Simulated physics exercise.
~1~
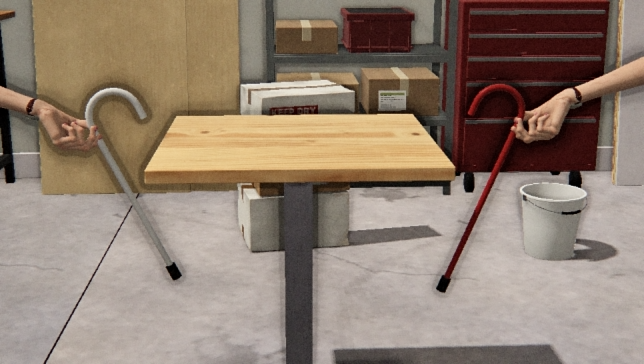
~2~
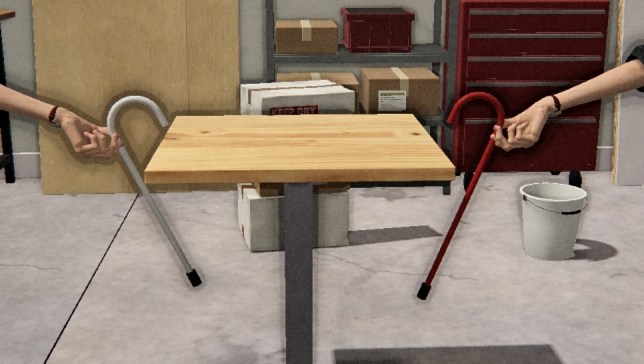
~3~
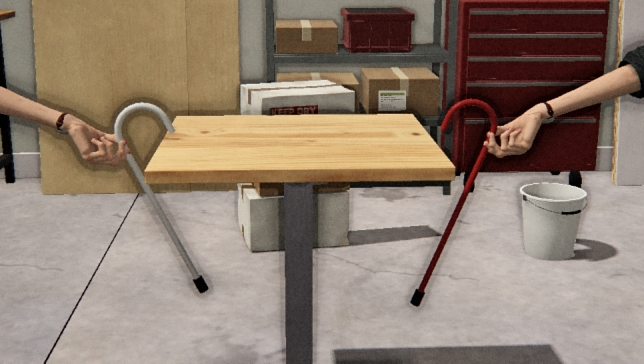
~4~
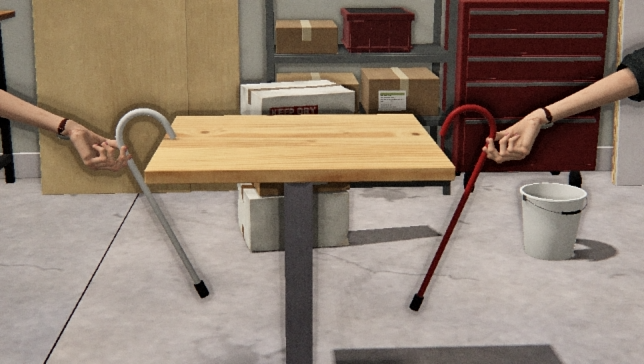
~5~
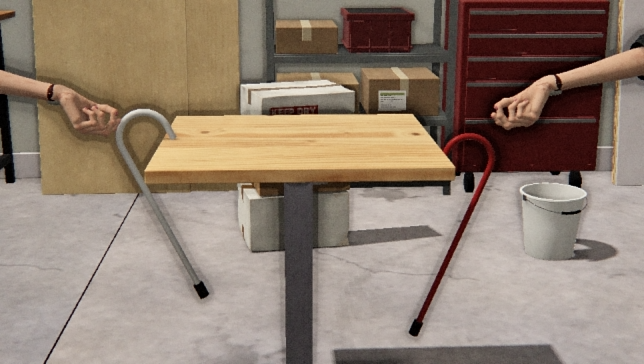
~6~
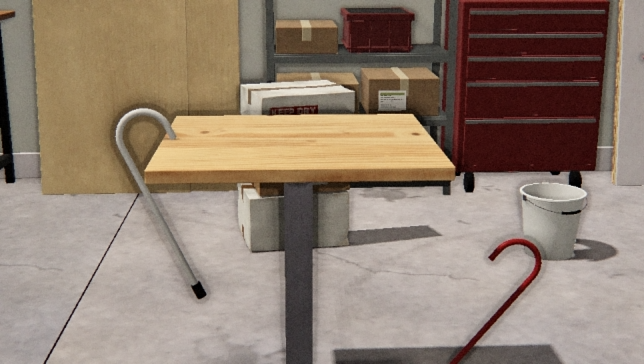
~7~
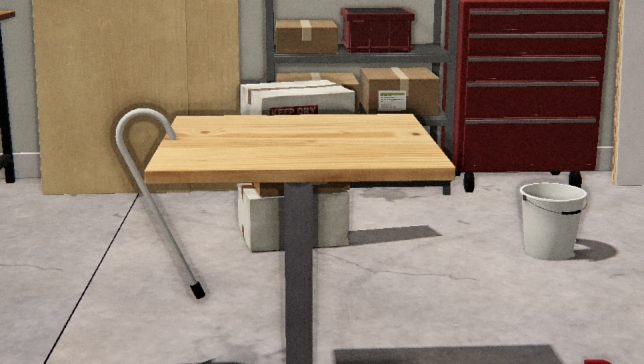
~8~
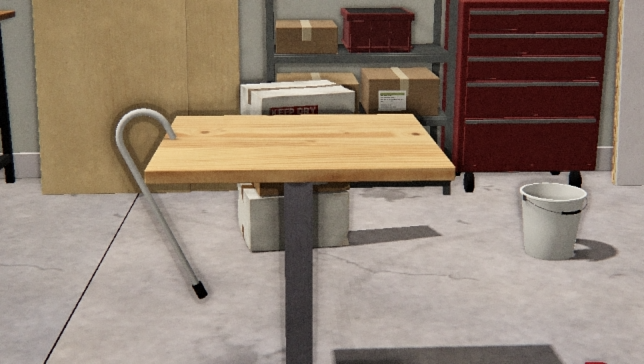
In a garage, two hands release canes at a table; only the white stays hooked.
